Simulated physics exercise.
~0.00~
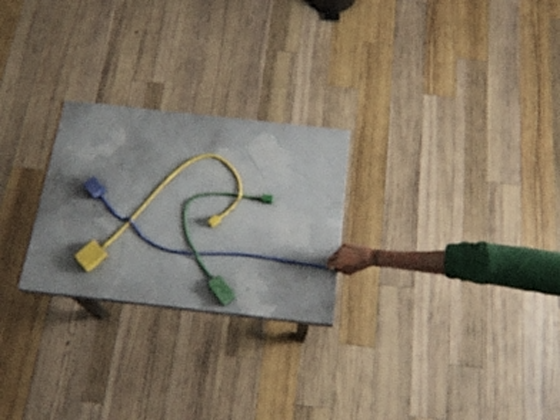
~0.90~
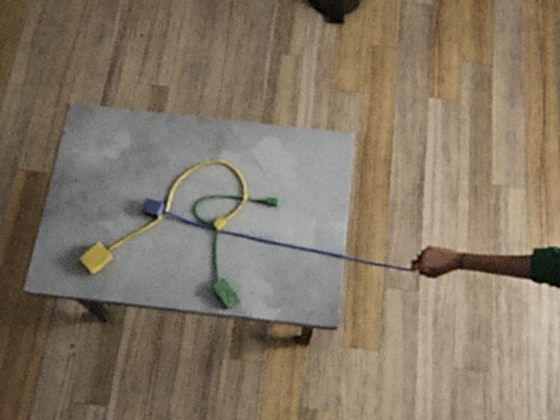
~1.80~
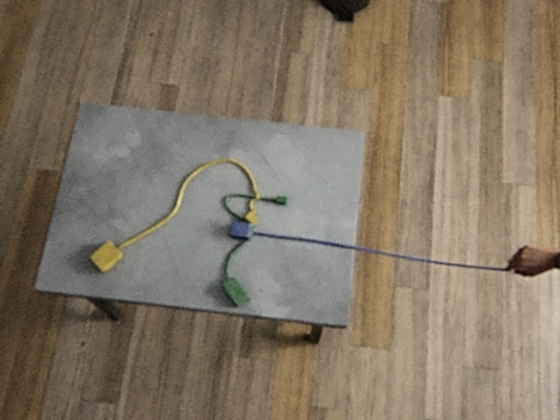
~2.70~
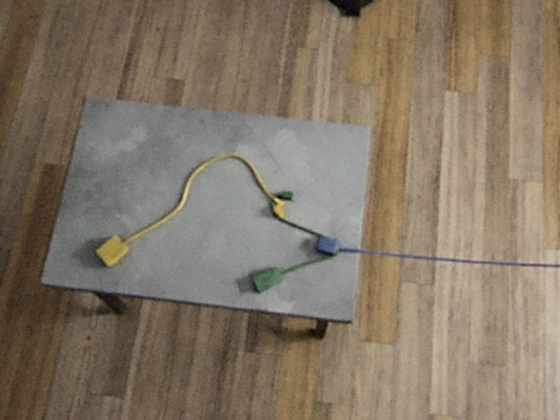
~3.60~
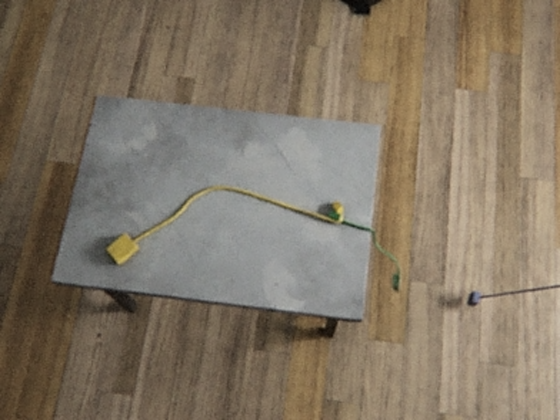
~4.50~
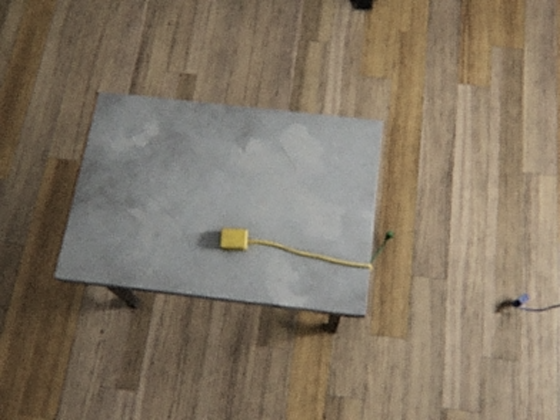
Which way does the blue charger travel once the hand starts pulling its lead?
The blue charger travels to the right, crossing the table and passing beyond its right edge.
